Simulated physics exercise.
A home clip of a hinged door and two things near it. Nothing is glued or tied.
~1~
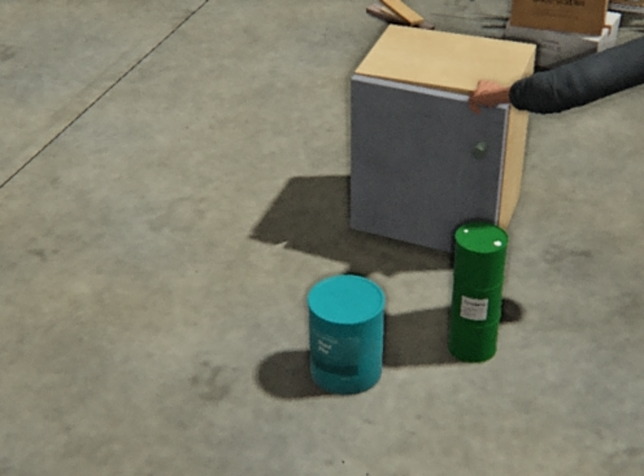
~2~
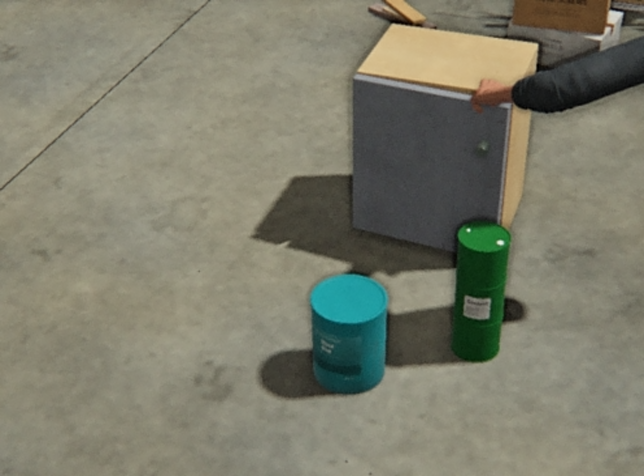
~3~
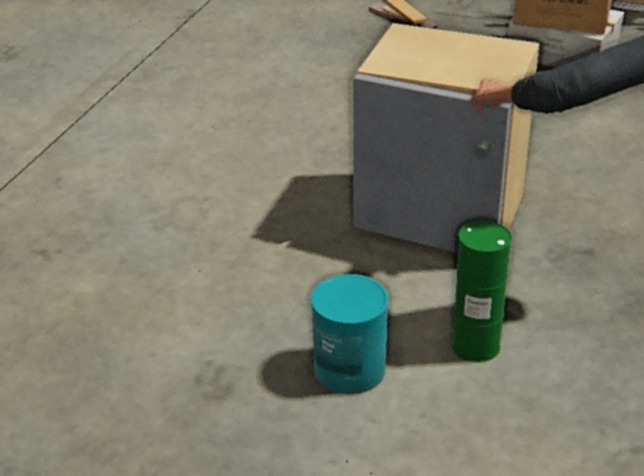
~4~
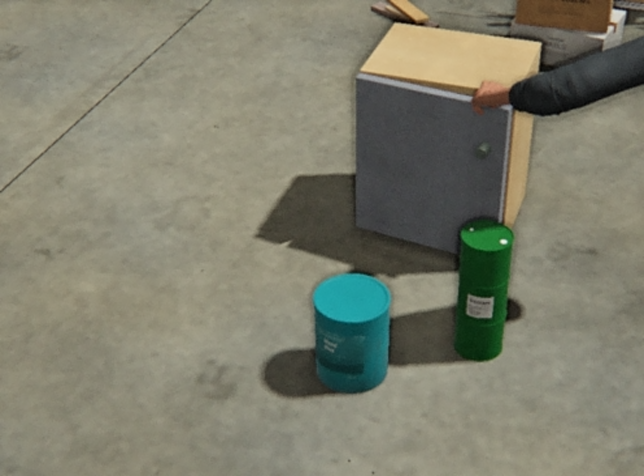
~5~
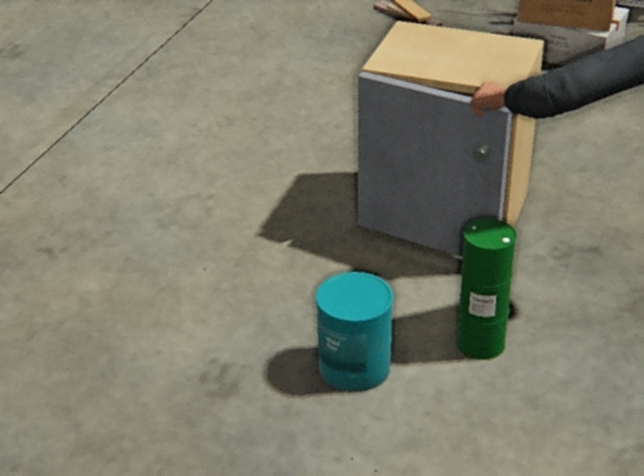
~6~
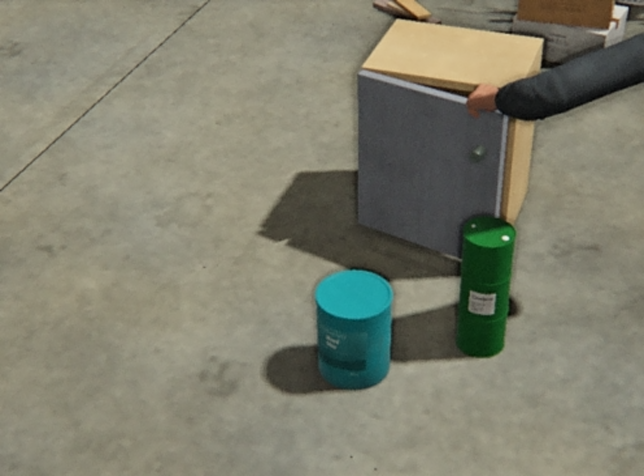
Grey cabinet door opening slightly under a dark-sleeved person's hand, with a turquoise pail and green canister standing on the concrete floor.
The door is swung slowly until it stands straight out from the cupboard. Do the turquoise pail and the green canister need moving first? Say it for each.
In the end the turquoise pail remains where it is; the green canister remains where it is.
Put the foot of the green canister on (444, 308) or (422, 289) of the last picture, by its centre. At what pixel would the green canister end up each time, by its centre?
About (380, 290) and (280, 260).
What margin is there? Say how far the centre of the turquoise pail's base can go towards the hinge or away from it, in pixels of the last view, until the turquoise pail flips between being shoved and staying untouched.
Roughly 20 pixels up.
Then, 0.74 s past the last view, door 42° open; turquoise pail at rest near (354, 331); green canister at rest near (485, 289).
Then, 1.62 s past the last view, door 77° open; turquoise pail at rest near (354, 331); green canister at rest near (485, 289).
Finally, the turquoise pail escapes contact, near (354, 331); the green canister escapes contact, near (485, 289).
